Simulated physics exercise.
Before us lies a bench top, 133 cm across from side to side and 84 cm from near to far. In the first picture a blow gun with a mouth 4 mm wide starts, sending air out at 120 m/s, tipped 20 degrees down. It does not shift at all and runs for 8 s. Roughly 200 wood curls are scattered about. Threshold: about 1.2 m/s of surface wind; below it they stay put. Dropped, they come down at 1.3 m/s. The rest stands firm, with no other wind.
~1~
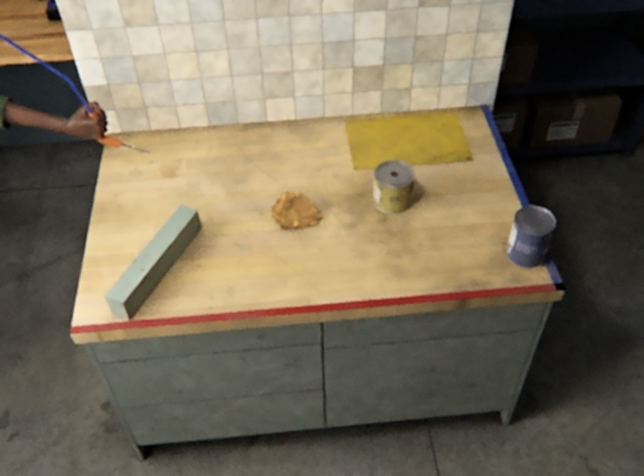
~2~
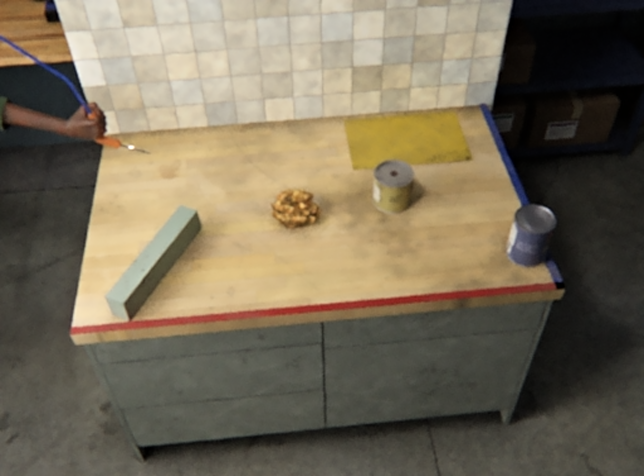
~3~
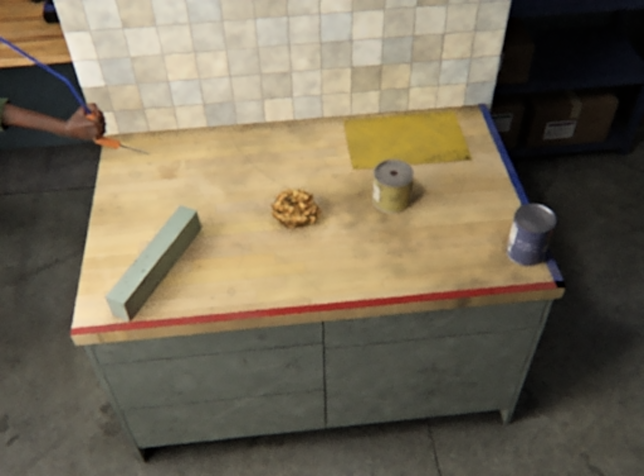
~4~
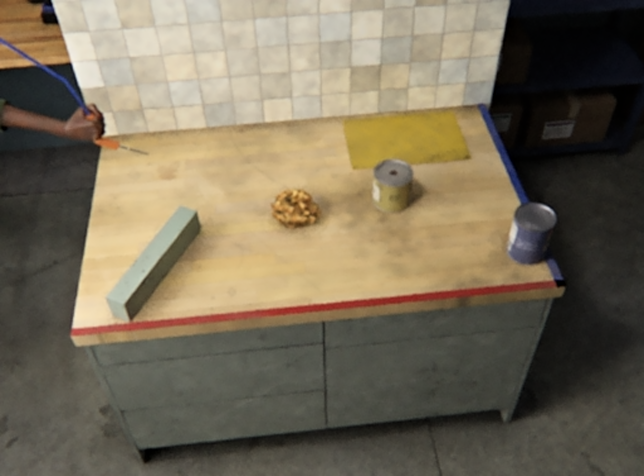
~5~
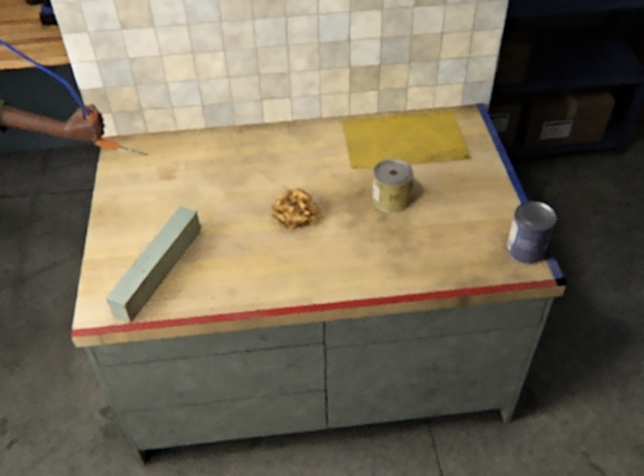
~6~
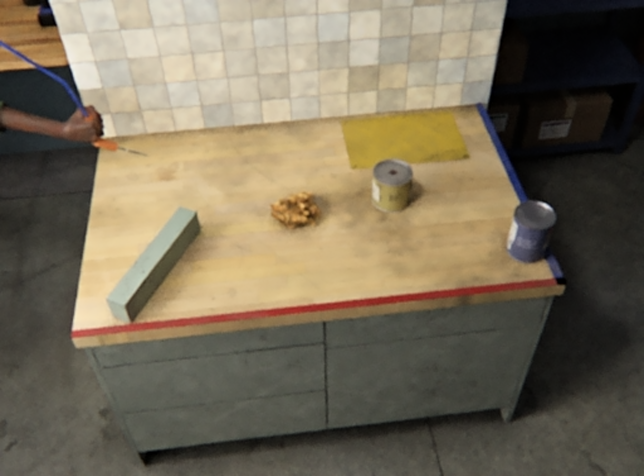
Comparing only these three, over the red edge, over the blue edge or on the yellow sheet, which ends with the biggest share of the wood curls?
The biggest share goes to the red one.
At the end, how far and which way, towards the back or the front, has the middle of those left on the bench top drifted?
I'd say frontward, around 20 cm.
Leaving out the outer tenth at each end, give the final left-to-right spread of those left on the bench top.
The middle group spans some 10 cm.
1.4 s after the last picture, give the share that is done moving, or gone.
Estimate: Close to 30 %.
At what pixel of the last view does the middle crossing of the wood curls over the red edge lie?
Near (494, 292).
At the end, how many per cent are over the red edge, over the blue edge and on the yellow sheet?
About 60 % red, 1 % blue and 0 % yellow.
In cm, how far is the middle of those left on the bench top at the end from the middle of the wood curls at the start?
About 60 centimetres.
Then, 1.4 s after the last picture the count stands so, 0 % are over the blue edge, 0 % on the yellow sheet and 38 % over the red edge; the middle of those still in play is near (501, 251).
Then, 2.3 s after the last picture the count stands so, 0 % are over the blue edge, 0 % on the yellow sheet and 54 % over the red edge; the middle of those still in play is near (503, 241).
Then, 4.2 s after the last picture the count stands so, 0 % are over the blue edge, 0 % on the yellow sheet and 58 % over the red edge; the middle of those still in play is near (503, 237).
Then, 7.8 s after the last picture, at the end, 1 % are over the blue edge, 0 % on the yellow sheet and 60 % over the red edge; the middle of those still in play is near (502, 231).
